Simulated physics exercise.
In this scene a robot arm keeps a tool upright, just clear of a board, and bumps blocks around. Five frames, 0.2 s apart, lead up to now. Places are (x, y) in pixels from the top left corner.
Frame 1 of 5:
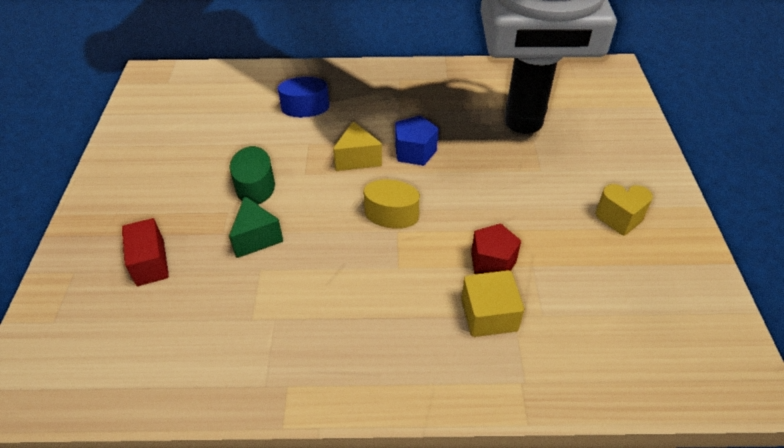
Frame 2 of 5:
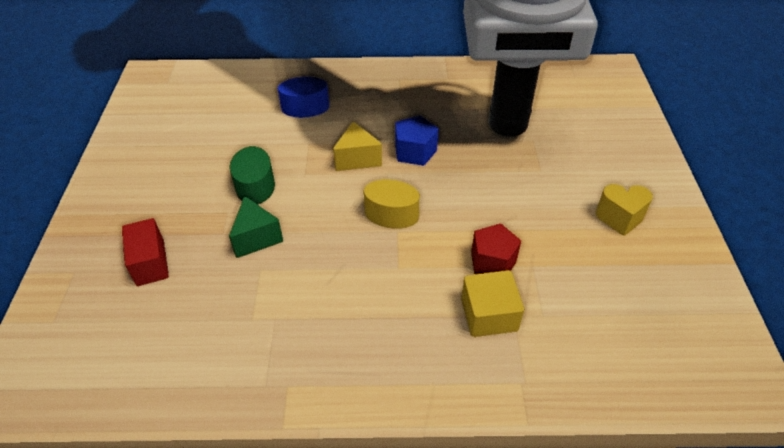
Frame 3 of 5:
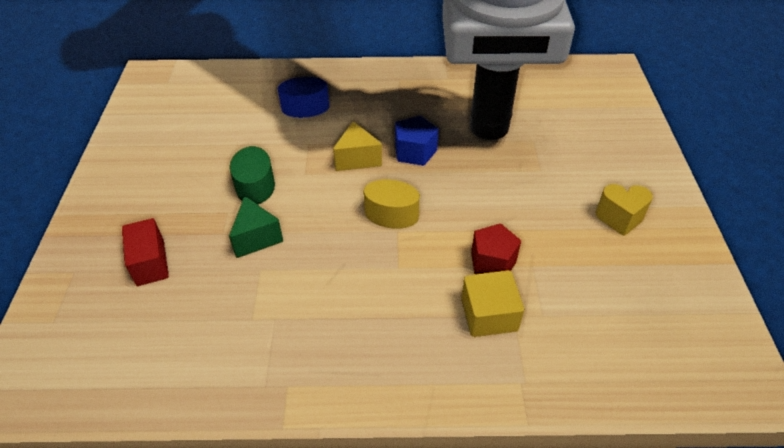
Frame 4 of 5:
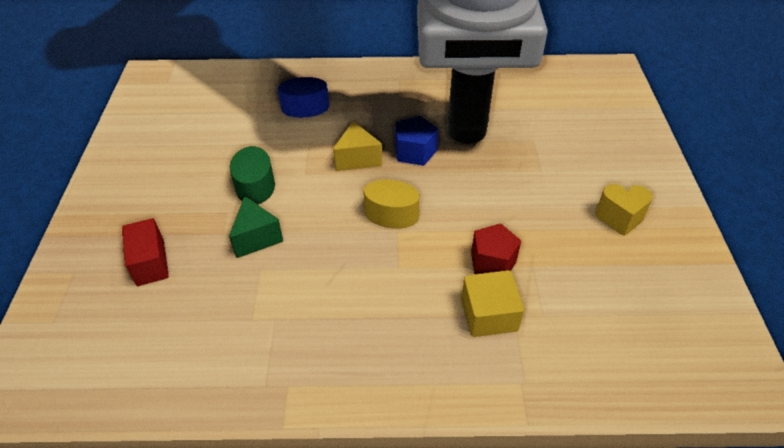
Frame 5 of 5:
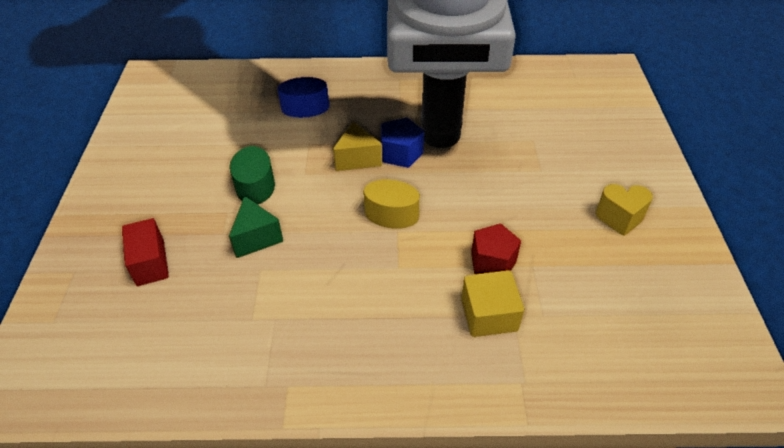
The footage shows a black cylindrical tool on a gray machine moving left across a wooden board scattered with colored blocks, then pushing the blue five-sided block slightly left against the yellow triangular block, while the other blocks stay still.
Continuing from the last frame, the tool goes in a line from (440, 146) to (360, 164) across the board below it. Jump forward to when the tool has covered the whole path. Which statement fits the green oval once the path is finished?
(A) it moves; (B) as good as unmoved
It's B.
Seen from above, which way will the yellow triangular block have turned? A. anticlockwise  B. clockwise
Correct choice: B.
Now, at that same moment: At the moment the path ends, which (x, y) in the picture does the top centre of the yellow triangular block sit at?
It should be at (284, 141) by then.
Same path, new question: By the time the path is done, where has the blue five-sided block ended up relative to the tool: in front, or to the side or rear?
Ahead.
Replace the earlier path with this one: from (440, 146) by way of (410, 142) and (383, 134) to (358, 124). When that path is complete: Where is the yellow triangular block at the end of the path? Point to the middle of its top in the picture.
It is at (324, 150).
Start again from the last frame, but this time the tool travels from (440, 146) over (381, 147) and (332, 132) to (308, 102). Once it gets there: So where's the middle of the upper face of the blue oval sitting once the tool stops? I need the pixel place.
My estimate: (278, 69).
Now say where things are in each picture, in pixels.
In the first picture, tip of the tool (524, 123), middles of tops, green oval (250, 164), yellow triangular block (356, 138), blue five-sided block (415, 129).
In the second picture, tool (508, 125), nothing pushed.
In the third picture, tool (489, 129), nothing pushed.
In the fourth picture, tool (467, 132), nothing pushed.
In the fifth picture, tool (441, 136), green oval (250, 164), yellow triangular block (356, 138), blue five-sided block (401, 131).
What follows on the original path. Halfway along, tool (400, 146); yellow triangular block (324, 142), turned 45° clockwise; blue five-sided block (358, 140).
At the end, tool (360, 154); green oval unmoved; yellow triangular block (284, 141), turned 55° clockwise; blue five-sided block (317, 145), turned 20° clockwise.
